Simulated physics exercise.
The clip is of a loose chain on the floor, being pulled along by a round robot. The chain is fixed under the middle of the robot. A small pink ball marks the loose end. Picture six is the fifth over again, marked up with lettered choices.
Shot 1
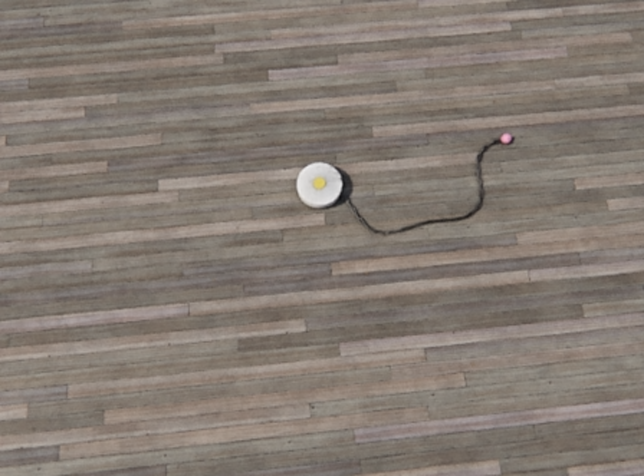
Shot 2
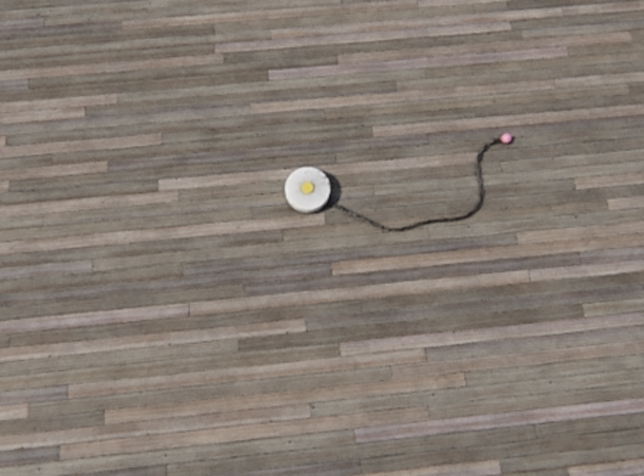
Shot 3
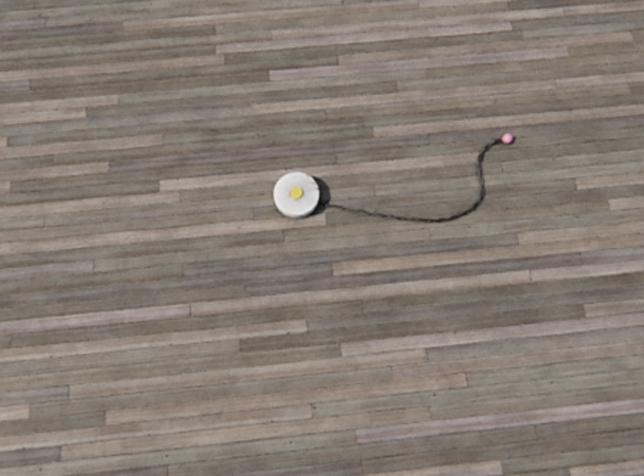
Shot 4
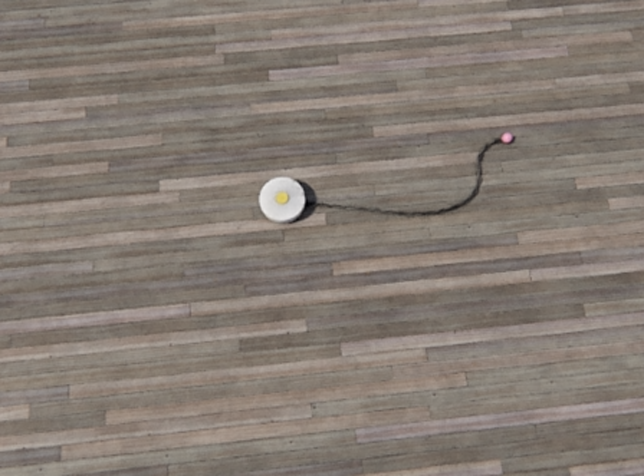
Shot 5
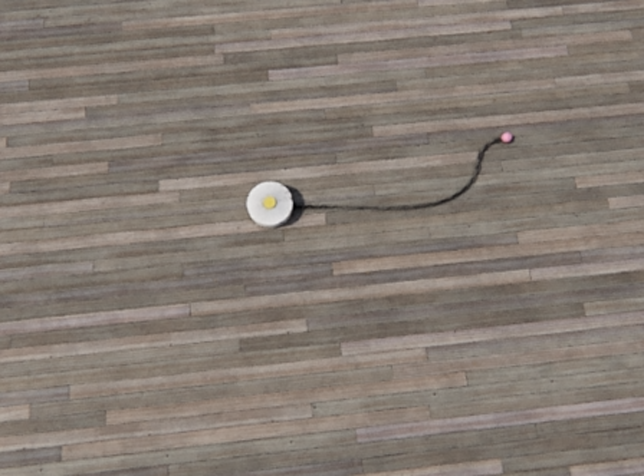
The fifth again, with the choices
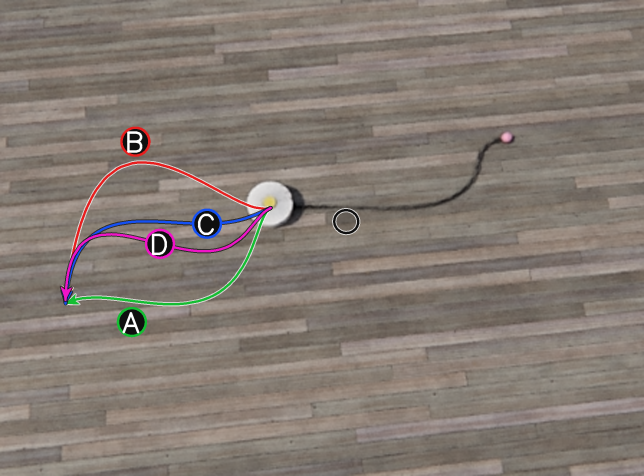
A round white robot moves left across the wooden floor, pulling a dark chain straighter behind it.
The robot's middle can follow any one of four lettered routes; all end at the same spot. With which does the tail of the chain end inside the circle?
Route A.
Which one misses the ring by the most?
B.
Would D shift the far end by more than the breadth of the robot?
On that route, yes.
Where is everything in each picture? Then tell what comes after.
The first frame shows robot (319, 186); free end (507, 139).
The second frame shows robot (308, 191); free end (507, 138).
The third frame shows robot (297, 196); free end (508, 138).
The fourth frame shows robot (283, 201); free end (507, 138).
The fifth frame shows robot (270, 205); free end (507, 137).
On the marked copy, A from (271, 208) via (198, 301) to (65, 304); B from (271, 208) via (132, 163) to (66, 300); C from (271, 208) via (146, 221) to (65, 304); D from (271, 208) via (155, 242) to (66, 300); the ring at (346, 222).
With A. Early on, robot (225, 286), middle of the chain (352, 216), free end (472, 161).
Further on, robot (130, 300), middle of the chain (275, 255), free end (399, 195).
At the end, robot (62, 303), middle of the chain (212, 267), free end (345, 221); the free end is on the ring.
As for the rest, B leaves the free end at (314, 176); C leaves the free end at (329, 195); D leaves the free end at (333, 204).
